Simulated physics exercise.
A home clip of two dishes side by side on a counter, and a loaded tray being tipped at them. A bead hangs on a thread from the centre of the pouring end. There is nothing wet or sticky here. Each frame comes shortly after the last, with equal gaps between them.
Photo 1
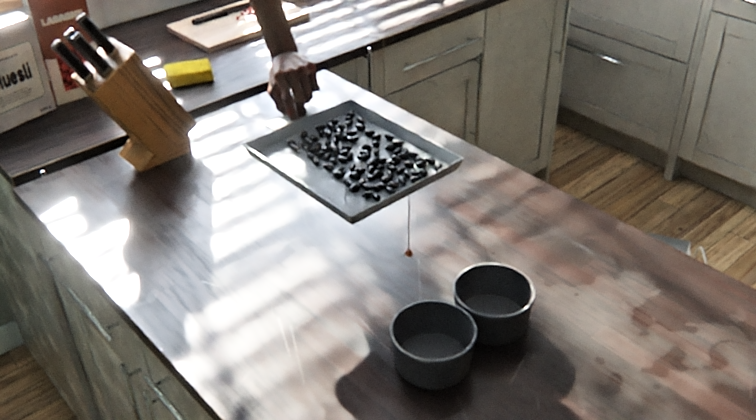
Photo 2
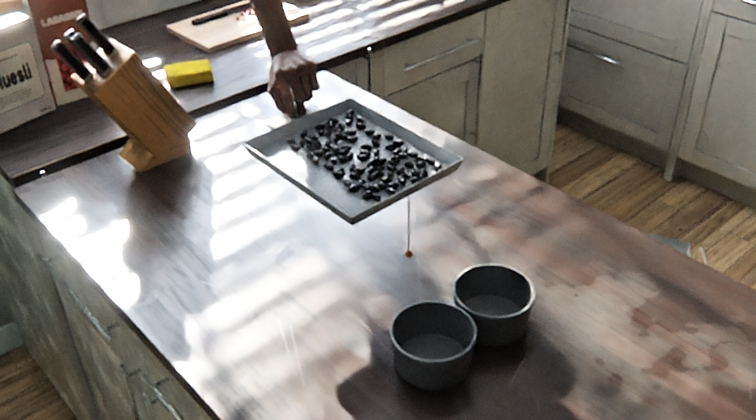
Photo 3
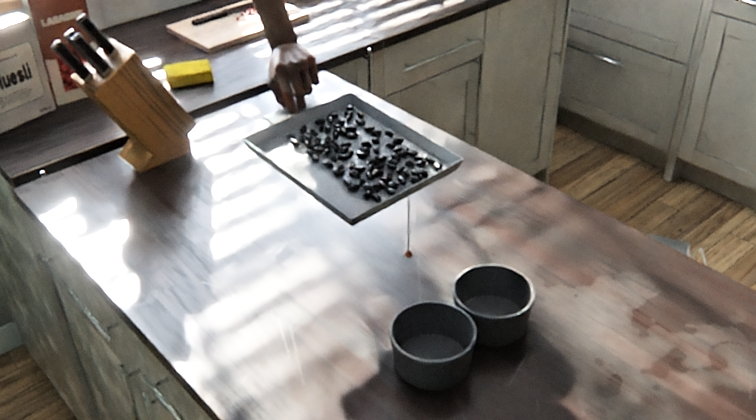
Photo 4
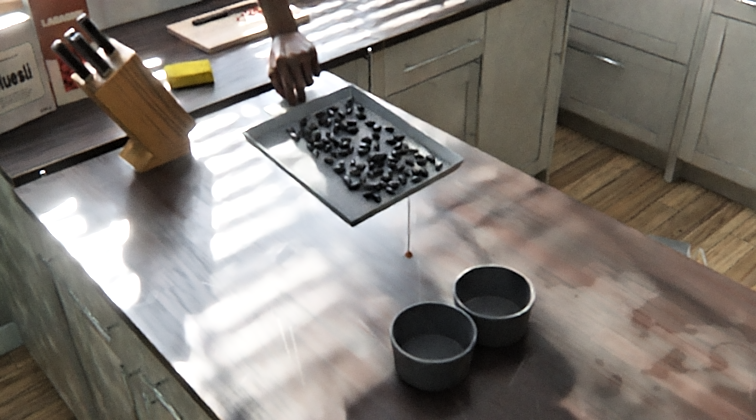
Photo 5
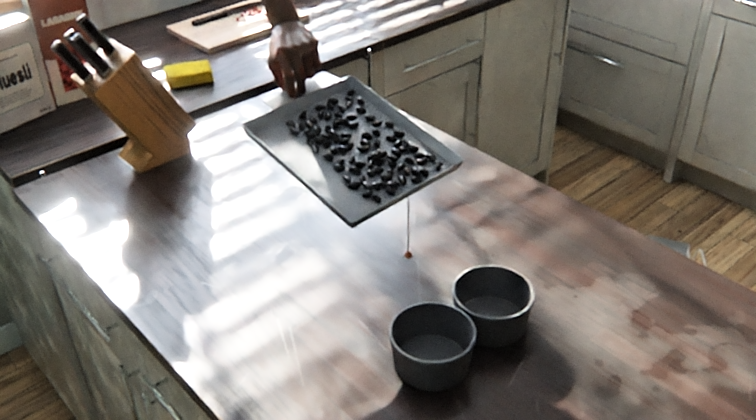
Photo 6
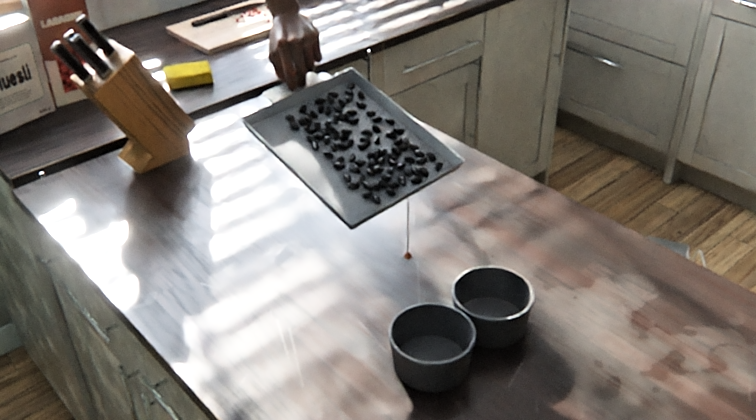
We see a hand holding a grey tray of black beans above a wooden counter with two round dark dishes; the hand gradually raises the far end, slightly steepening the tray, while a small bead hangs nearly still beneath it.
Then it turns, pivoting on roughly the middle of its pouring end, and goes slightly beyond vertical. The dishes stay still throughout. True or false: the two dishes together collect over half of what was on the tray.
False, they collect less than half.
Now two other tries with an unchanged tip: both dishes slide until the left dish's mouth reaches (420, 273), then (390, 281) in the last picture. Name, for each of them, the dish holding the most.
Result, try one: The dish at left; try two: The dish at left.
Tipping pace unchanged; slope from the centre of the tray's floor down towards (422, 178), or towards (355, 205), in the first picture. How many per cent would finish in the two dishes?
First heading 0 %, second heading 0 %.
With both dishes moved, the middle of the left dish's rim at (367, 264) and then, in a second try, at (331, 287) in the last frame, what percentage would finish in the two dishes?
Near 0 % and 10 %.
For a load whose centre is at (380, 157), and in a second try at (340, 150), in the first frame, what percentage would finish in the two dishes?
Close to 10 %, followed by close to 10 %.
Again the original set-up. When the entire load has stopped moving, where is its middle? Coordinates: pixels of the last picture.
Resting centre, last picture - approx. (414, 328).
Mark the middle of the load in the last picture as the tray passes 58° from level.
Centre estimate: (388, 180).
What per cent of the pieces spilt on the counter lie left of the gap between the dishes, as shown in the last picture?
I'd say some 100 in a hundred.
Just after the last frame, tray tipped steeply; almost all on the tray; just a few in the air.
A moment on, tray tipped right over; the larger part on the tray; just a few in the left dish; just a few in the right dish; about a tenth outside both.
Further on, tray tipped past a quarter turn; about a tenth in the left dish; about a tenth in the right dish; the larger part outside both.
When it is over, tray tipped past a quarter turn; about a tenth in the left dish; about a tenth in the right dish; the larger part outside both.
